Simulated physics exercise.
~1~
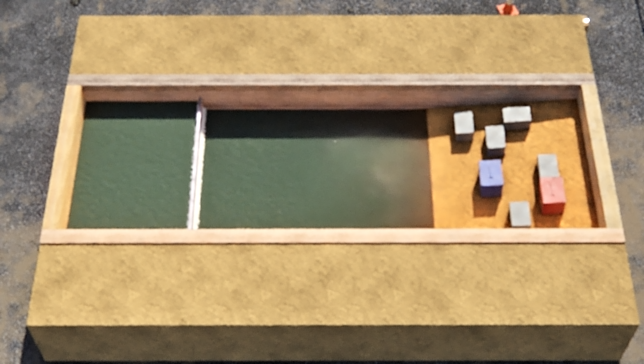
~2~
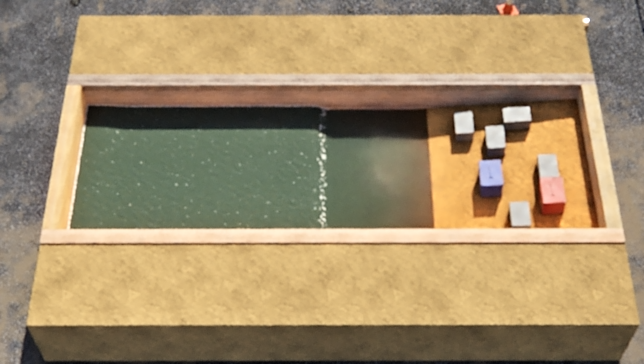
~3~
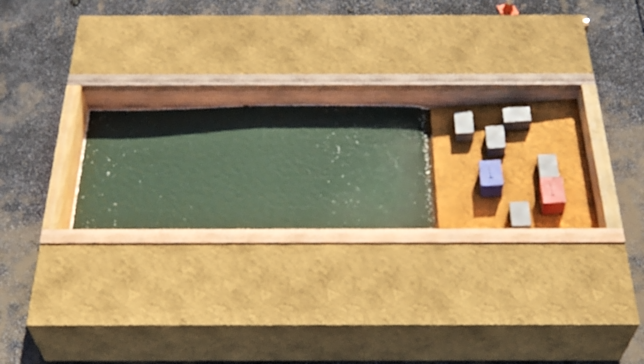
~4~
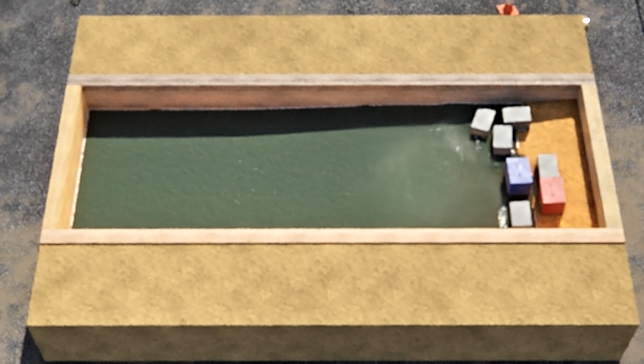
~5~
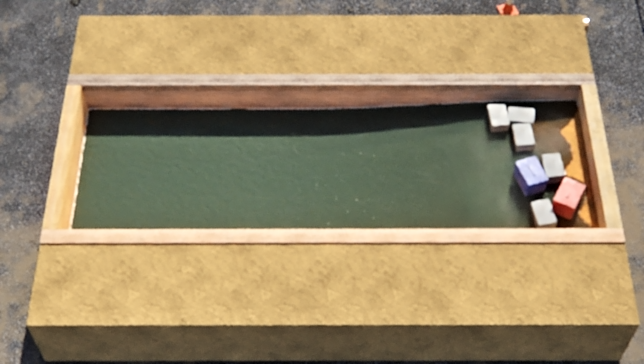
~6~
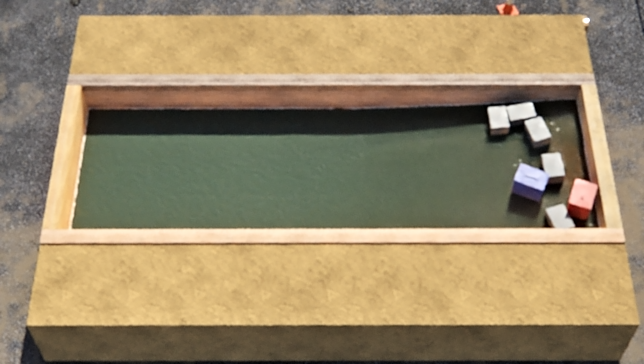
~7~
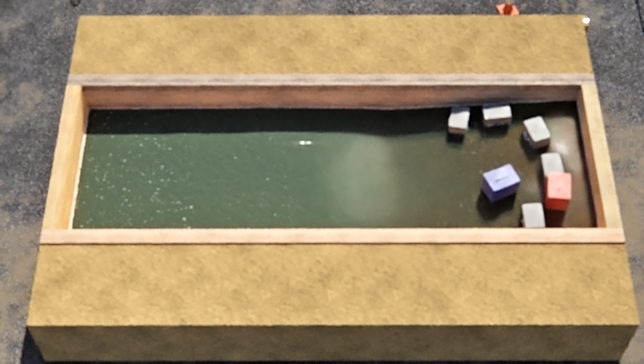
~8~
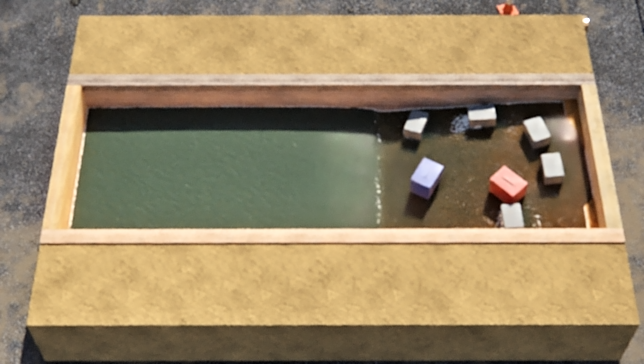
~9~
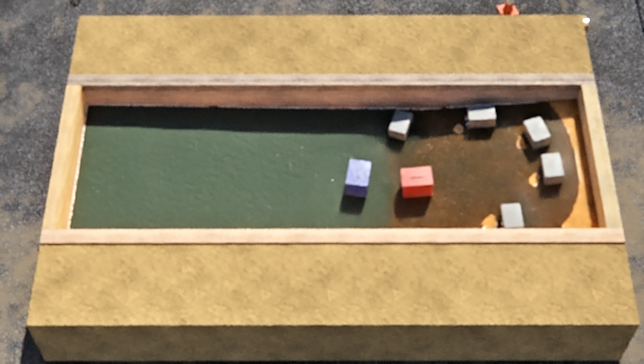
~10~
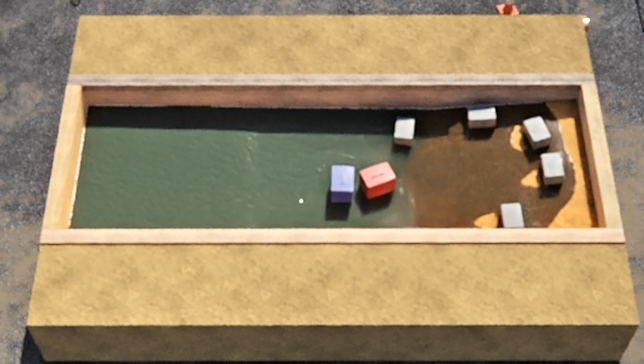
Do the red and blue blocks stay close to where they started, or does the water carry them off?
The water carries both of them off. The red and blue blocks drift well to the left of where they began as it draws back.
Green water in a walled basin surging right over a sandy slope, shifting blocks, then draining back and carrying red and blue ones left.
